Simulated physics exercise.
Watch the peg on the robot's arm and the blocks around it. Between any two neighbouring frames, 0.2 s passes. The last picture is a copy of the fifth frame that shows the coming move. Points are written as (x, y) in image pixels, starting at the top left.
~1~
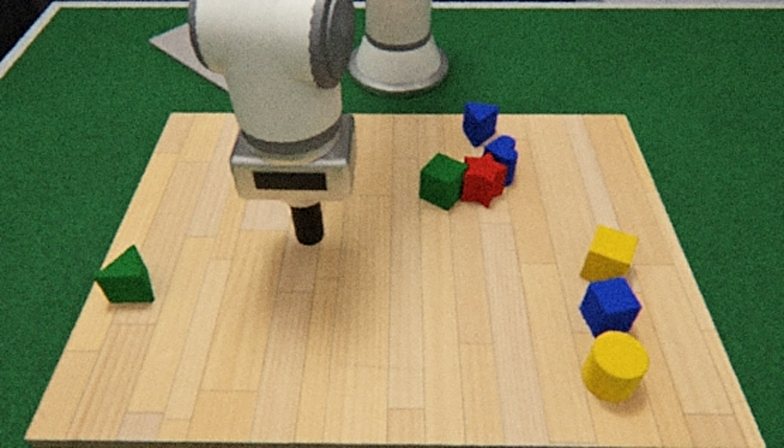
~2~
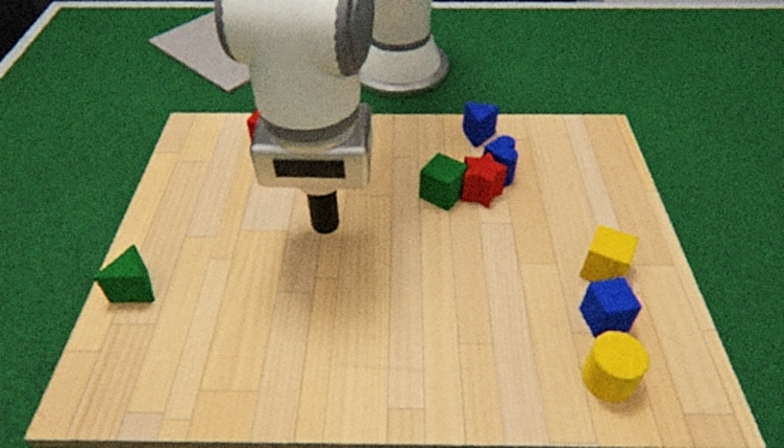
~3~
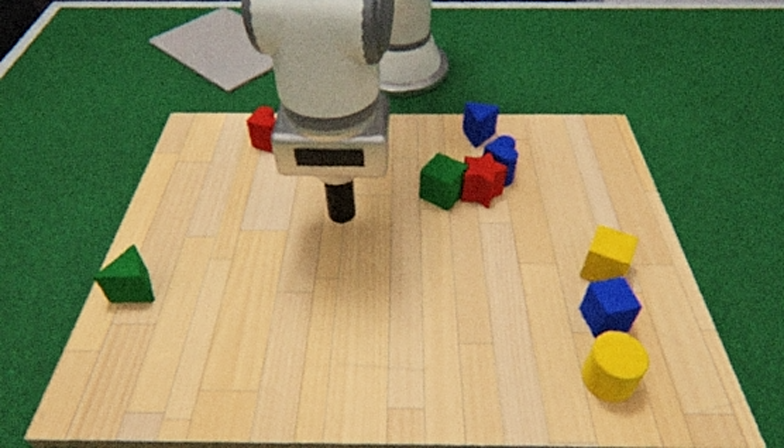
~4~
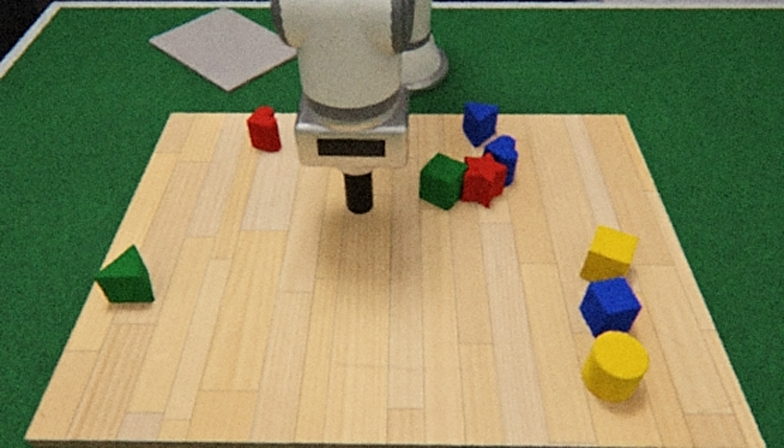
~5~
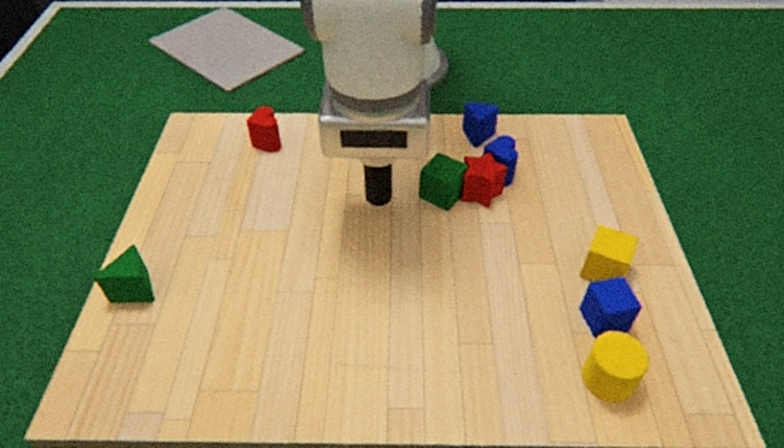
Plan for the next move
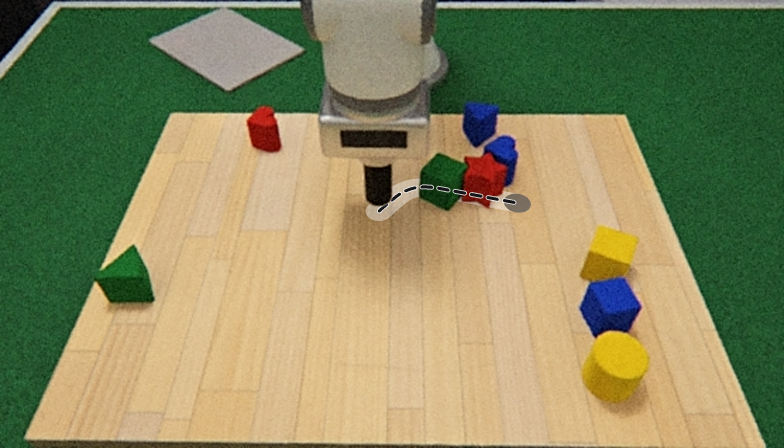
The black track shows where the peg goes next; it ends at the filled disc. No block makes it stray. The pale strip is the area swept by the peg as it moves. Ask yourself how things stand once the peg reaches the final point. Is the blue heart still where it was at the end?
Yes.
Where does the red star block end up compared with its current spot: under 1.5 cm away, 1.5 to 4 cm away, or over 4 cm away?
My estimate: Beyond 4 cm.
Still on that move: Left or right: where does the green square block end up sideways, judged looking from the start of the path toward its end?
It moves right.
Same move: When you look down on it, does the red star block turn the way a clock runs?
Answer: No.
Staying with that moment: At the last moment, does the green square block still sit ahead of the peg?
It seems not.
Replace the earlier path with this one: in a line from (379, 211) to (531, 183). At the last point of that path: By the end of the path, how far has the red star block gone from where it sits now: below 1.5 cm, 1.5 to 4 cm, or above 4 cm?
Above 4 cm.
The line goes from (379, 211) via (417, 188) and (466, 193), ending at (517, 203).
The first path, step by step. One third of the way, peg at (417, 175); green square block at (448, 169).
Two thirds of the way, peg at (468, 181); green square block at (484, 188), turned 25° clockwise; red star block at (508, 169), turned 40° anticlockwise.
At the end, peg at (520, 190); green square block at (494, 194), turned 65° clockwise; red star block at (552, 173), turned 80° anticlockwise; blue heart unmoved.
